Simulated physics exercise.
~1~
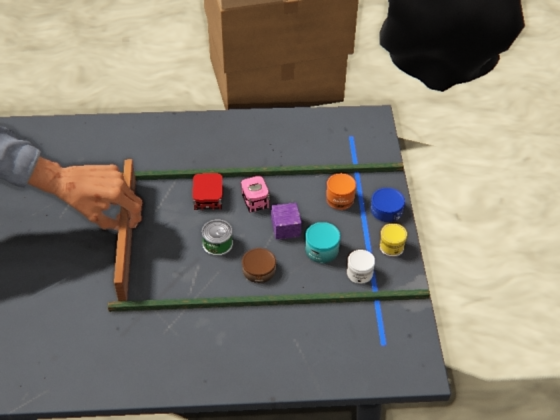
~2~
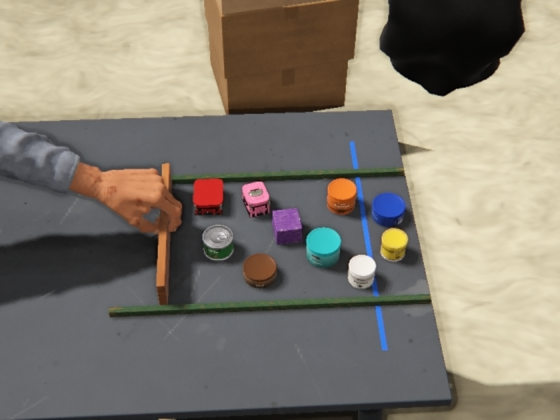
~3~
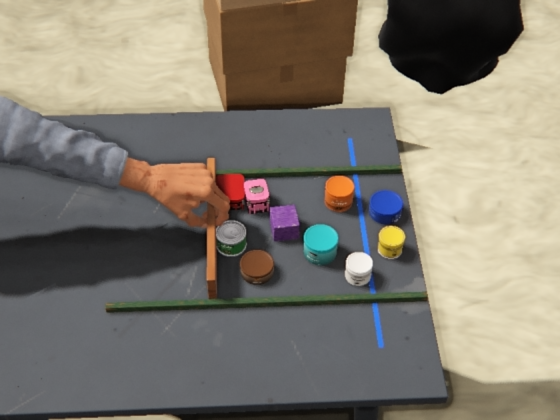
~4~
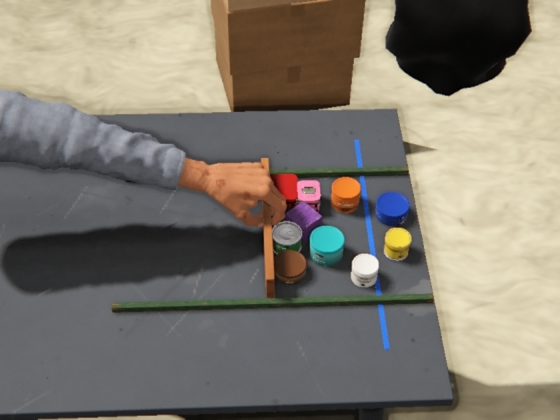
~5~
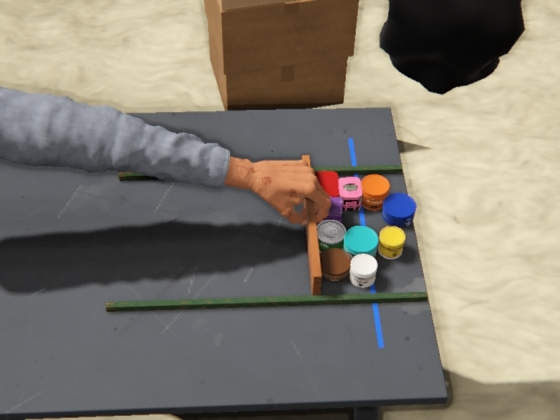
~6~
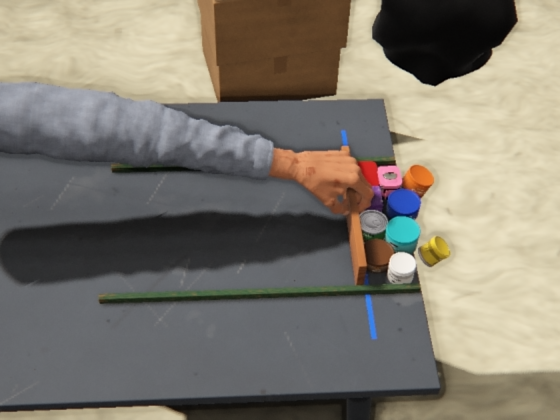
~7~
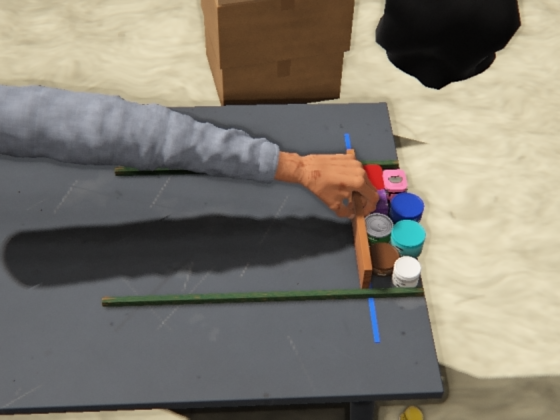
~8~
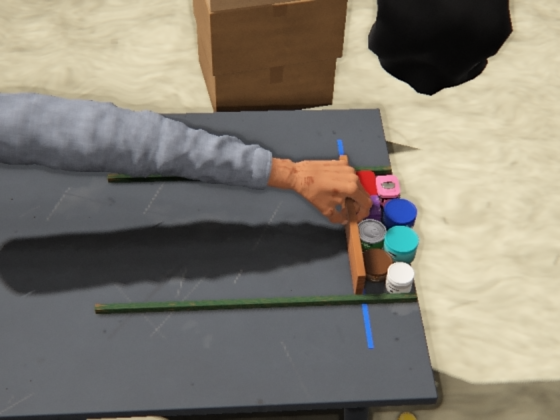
On a dark grey table standing on sandy ground, seen from above by a slightly swaying camera, two green rails form a channel leading to the right end, crossed by a blue tape line. Small tubs, pots and cases in red, pink, purple, orange, blue, yellow, green, teal, brown and white lie scattered between them. A grey-sleeved hand slides an upright wooden board rightward, gathering the red case and green pot, then the others, into a tight cluster. As the board reaches the tape and stops, the orange tub and yellow pot go over the edge, while the rest stay crowded at the end.
